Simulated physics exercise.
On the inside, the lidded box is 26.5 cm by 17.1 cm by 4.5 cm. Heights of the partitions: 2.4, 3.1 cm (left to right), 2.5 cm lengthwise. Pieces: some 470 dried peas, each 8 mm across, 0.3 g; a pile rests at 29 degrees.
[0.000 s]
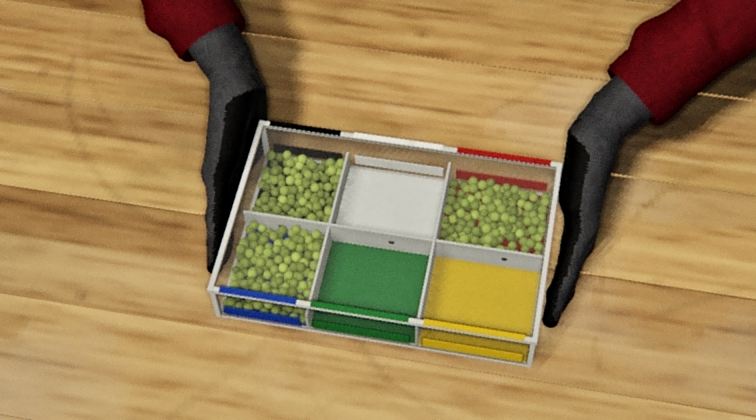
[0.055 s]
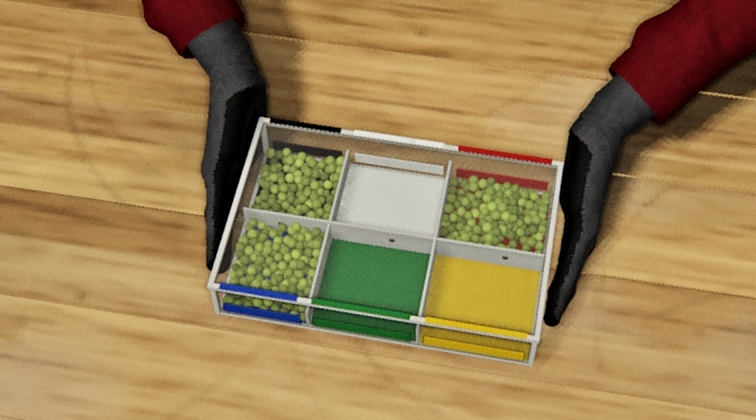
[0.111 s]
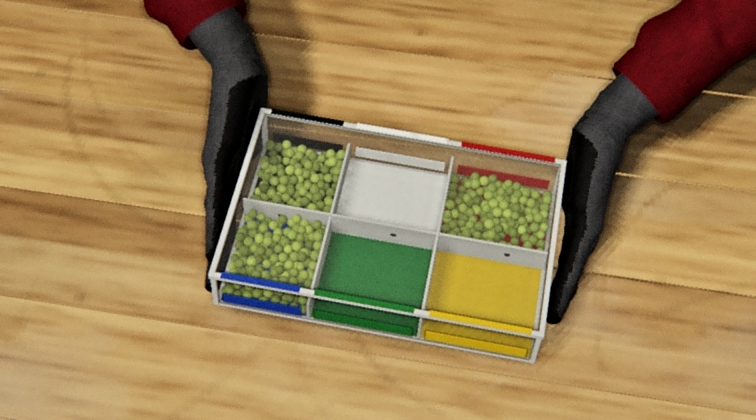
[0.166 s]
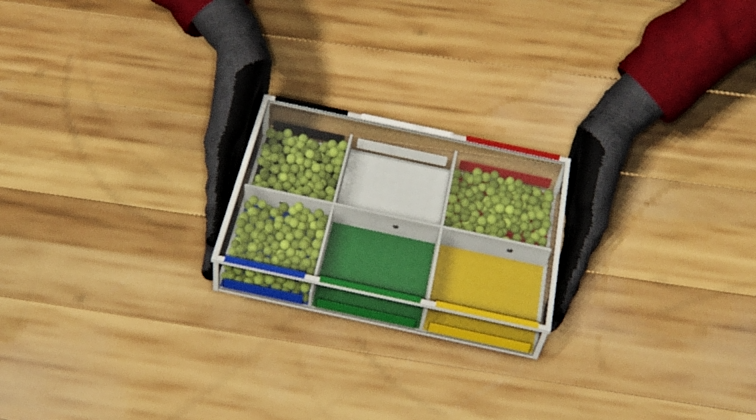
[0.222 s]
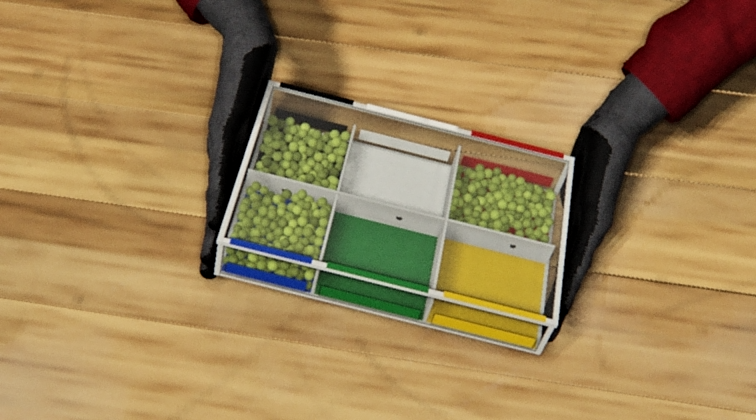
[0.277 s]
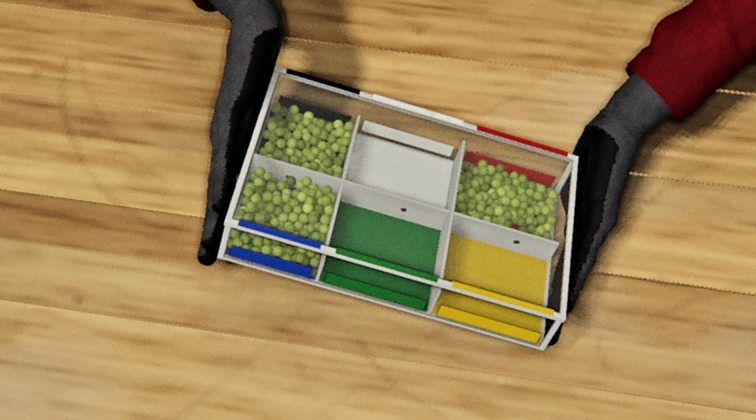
Two gray-gloved hands in dark red sleeves hold a clear lidded box at its left and right sides above a light wooden surface, seen from above at an angle. Its six compartments have black, white and red markings behind and blue, green and yellow in front, with green peas in the black, red and blue ones. The hands tilt the box steadily, its left side shifting upward in view, while the peas stay heaped and the camera stays still.
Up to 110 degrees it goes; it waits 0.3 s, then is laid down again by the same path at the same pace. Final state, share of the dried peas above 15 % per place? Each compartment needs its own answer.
Red Y, blue N, green N, yellow N, white Y, black N.
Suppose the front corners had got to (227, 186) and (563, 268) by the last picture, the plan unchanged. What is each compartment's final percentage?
Red 40; blue 0; green 0; yellow 0; white 30; black 30.
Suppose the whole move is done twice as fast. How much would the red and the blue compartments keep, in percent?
Final split: Red = 65 %, blue = 0 %.
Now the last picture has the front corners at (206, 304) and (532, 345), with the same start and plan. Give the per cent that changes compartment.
In that case about 65 percent.
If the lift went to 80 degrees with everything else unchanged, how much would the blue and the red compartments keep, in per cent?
In per cent, blue comes to 10 and red to 50.
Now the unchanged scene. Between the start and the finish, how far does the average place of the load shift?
10.5 cm, roughly.
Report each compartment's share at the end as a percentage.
Per cent by compartment - red 70, blue 0, green 0, yellow 5, white 20, black 5.
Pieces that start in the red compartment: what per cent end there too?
I'd put it at roughly 100 per cent.
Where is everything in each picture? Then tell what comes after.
The first frame shows box tilt 0 degrees, front corners at (214, 288) and (533, 339); red 35 %, blue 35 %, black 25 %.
The second frame shows box tilt 1 degrees, front corners at (214, 285) and (535, 337).
The third frame shows box tilt 4 degrees, front corners at (215, 274) and (539, 333), lowest corner right back.
The fourth frame shows box tilt 8 degrees, front corners at (218, 257) and (546, 327), lowest corner right back.
The fifth frame shows box tilt 12 degrees, front corners at (223, 239) and (553, 321), lowest corner right back.
The sixth frame shows box tilt 17 degrees, front corners at (231, 221) and (560, 316), lowest corner right back; red 35 %, blue 35 %, black 25 %. The box's pace is about 75 degrees a second.
After 1.70 s, tilt 110 degrees; red 65 %, white 25 %, black 10 %.
After 2.64 s, tilt 56 degrees; red 70 %, yellow 5 %, white 20 %, black 5 %.
After 3.58 s, tilt 0 degrees; red 70 %, yellow 5 %, white 20 %, black 5 %.
By 4.0 s all is still; red 70 %, blue 0 %, green 0 %, yellow 5 %, white 20 %, black 5 %.
